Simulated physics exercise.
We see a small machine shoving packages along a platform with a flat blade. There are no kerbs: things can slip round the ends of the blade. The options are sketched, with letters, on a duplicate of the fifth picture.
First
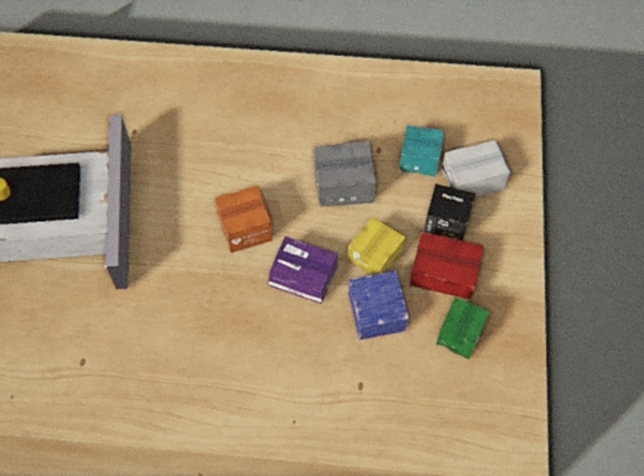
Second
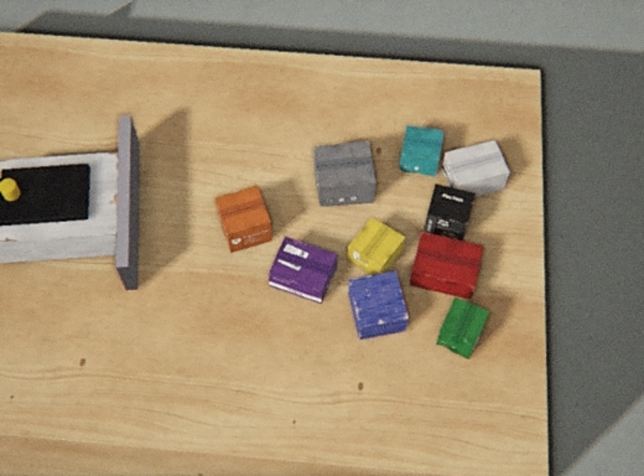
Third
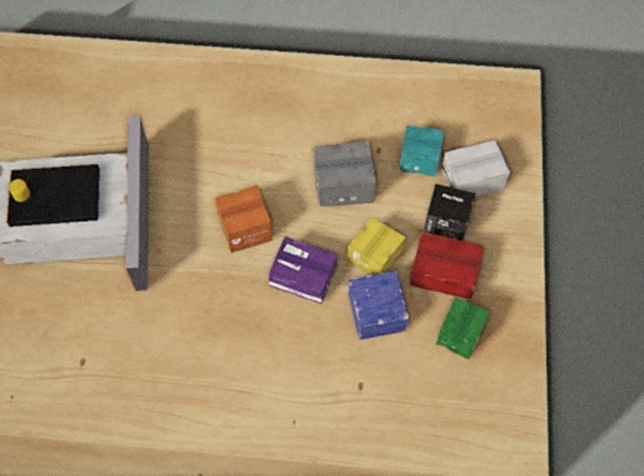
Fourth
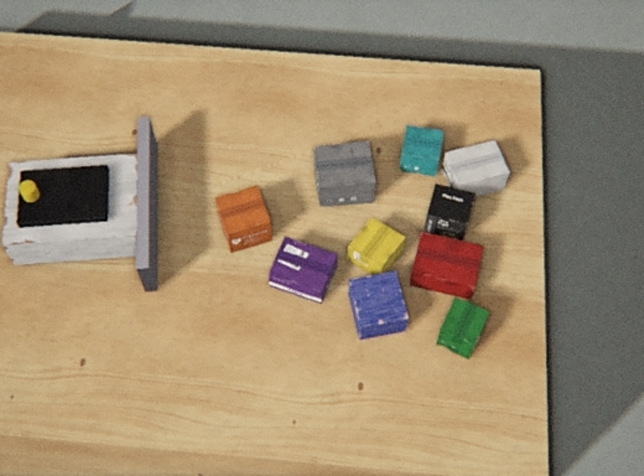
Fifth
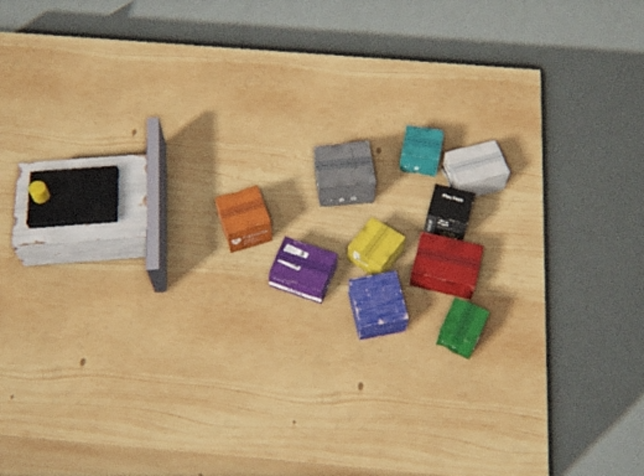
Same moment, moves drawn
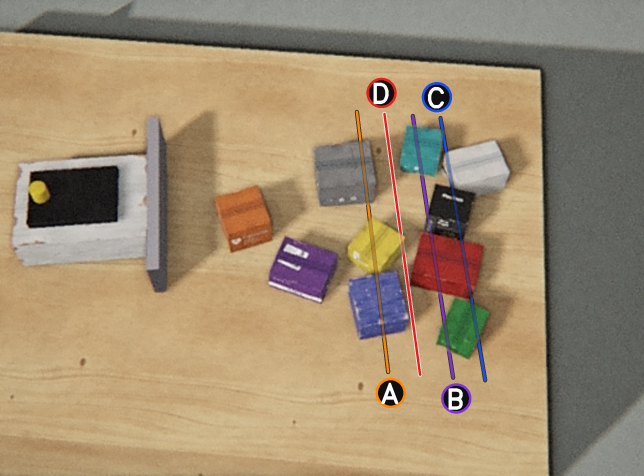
A small machine with a flat blade moves slowly right toward scattered, motionless coloured packages.
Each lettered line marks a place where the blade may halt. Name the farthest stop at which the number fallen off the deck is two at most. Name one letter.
C.
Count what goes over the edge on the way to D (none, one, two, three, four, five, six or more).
The count is none.
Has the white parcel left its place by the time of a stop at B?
By then, yes.
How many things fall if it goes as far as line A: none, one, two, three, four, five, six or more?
By then, none.
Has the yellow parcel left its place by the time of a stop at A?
Yes.
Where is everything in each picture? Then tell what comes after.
In the first frame, purple parcel (303, 270); orange box (244, 219); green parcel (462, 328).
In the second frame, robot (51, 193); turquoise box (422, 151).
In the third frame, robot (61, 194); black box (449, 214).
In the fourth frame, robot (71, 194); red parcel (446, 266).
In the fifth frame, robot (80, 195); white parcel (475, 171); purple parcel (303, 270); orange box (244, 219).
On the marked copy, A at (371, 233); B at (432, 237); C at (461, 240); D at (401, 235).
Following C. Soon after the start, robot (191, 204); purple parcel (310, 270); orange box (293, 220).
Later, robot (303, 213); white parcel (496, 163); black box (488, 202).
In the end, robot (389, 219); black box over the edge; red parcel over the edge; two fallen.
As for the rest, A is within the limit but short; B is within the limit but short; D is within the limit but short.
